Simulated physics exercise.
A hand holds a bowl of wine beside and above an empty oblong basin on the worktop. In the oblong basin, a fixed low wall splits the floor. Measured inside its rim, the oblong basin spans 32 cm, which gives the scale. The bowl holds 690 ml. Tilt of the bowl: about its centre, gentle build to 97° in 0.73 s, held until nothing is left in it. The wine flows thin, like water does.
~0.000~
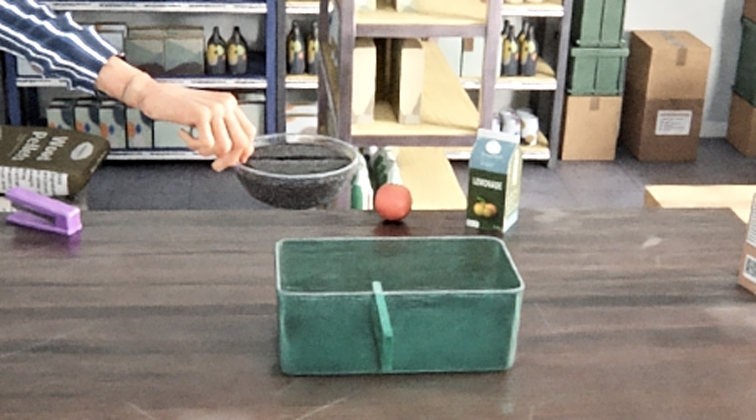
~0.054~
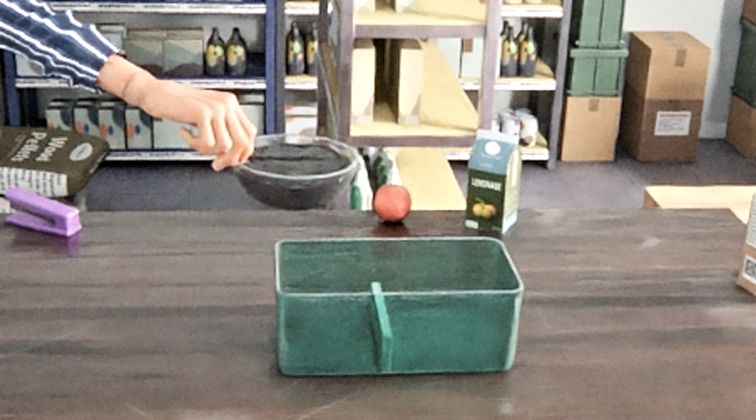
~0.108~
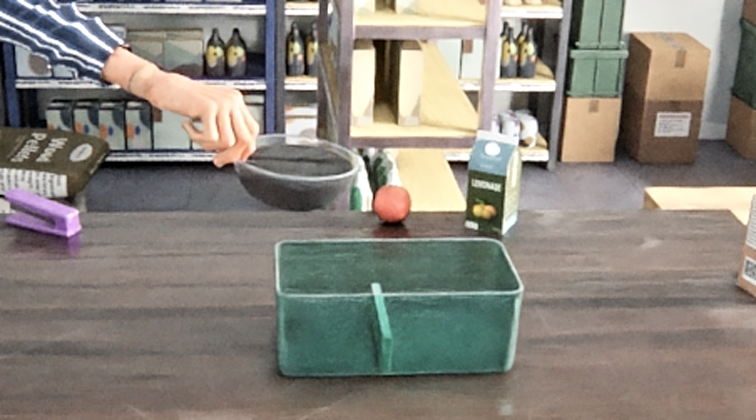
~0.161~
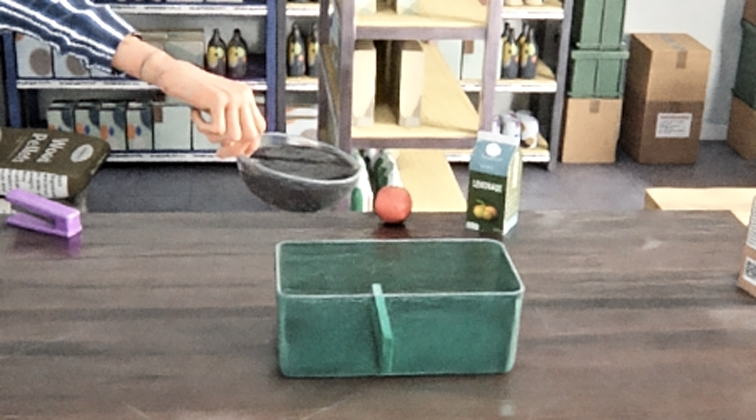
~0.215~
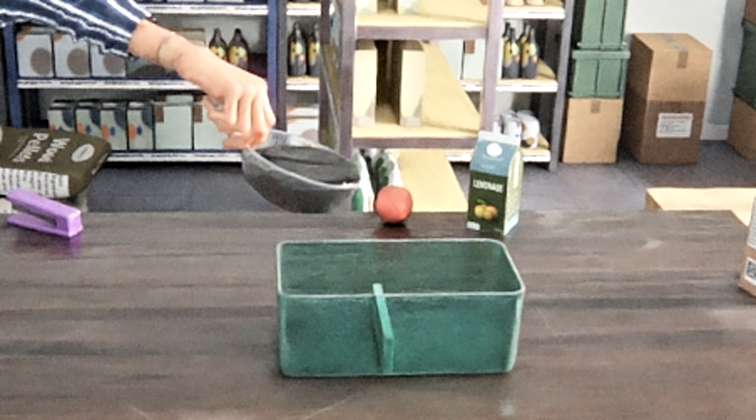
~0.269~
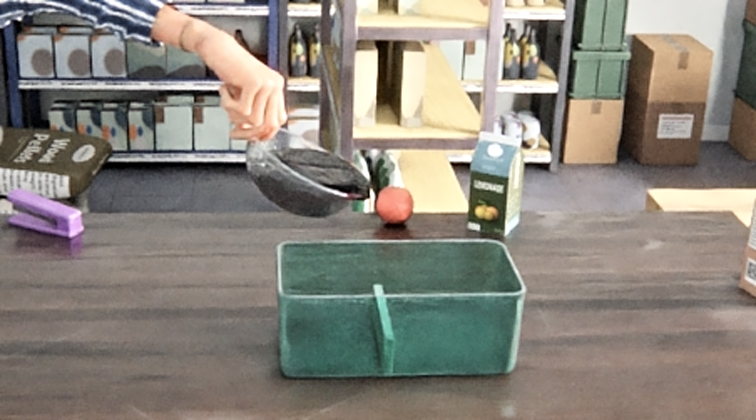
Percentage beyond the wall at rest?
67 per cent.
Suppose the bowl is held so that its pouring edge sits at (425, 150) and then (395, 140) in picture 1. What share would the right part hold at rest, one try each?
Roughly 95 per cent the first time and 90 per cent the second.
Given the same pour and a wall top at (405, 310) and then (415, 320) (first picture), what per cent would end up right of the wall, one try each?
I'd say 35 percent on the first go, 20 percent on the next.
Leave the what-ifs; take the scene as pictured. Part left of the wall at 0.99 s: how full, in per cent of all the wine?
Roughly 32 in a hundred.
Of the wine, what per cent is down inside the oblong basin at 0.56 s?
Roughly 56 percent of it.
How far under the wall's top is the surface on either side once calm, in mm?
Left about 42 mm, right about 34 mm.
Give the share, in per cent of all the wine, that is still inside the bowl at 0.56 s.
Roughly 12 percent.
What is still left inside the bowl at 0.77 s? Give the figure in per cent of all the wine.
About 0 per cent.
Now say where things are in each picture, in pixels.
In the first picture, it leans 0°; its right rim is at (357, 156); the wine meets the walls at (235, 160) and (354, 160); the oblong basin's rim runs from (277, 267) to (512, 264); the wall's top is at (382, 309).
In the second picture, it leans 1°; its right rim is at (357, 158); the wine meets the walls at (235, 160) and (353, 161).
In the third picture, it leans 5°; its right rim is at (358, 163); the wine meets the walls at (237, 159) and (354, 164).
In the fourth picture, it leans 11°; its right rim is at (359, 170); the wine meets the walls at (241, 159) and (357, 167).
In the fifth picture, it leans 19°; its right rim is at (360, 178); the wine meets the walls at (244, 158) and (362, 172); 2 per cent is over the edge.
In the sixth picture, it leans 29°; its right rim is at (360, 189); the wine meets the walls at (250, 161) and (353, 176); 9 per cent is over the edge.
By 0.56 s the tilt is 84° and 12 per cent is still to pour, 7 is left of the wall and 49 right of it.
By 0.77 s the tilt is 97° and 0 per cent is still to pour, 30 is left of the wall and 67 right of it.
By 0.99 s the tilt is 97° and 0 per cent is still to pour, 32 is left of the wall and 67 right of it.
By 1.23 s the tilt is 97° and 0 per cent is still to pour, 32 is left of the wall and 67 right of it.
At rest 32 per cent lies left of the wall, 67 right of it and 1 outside.
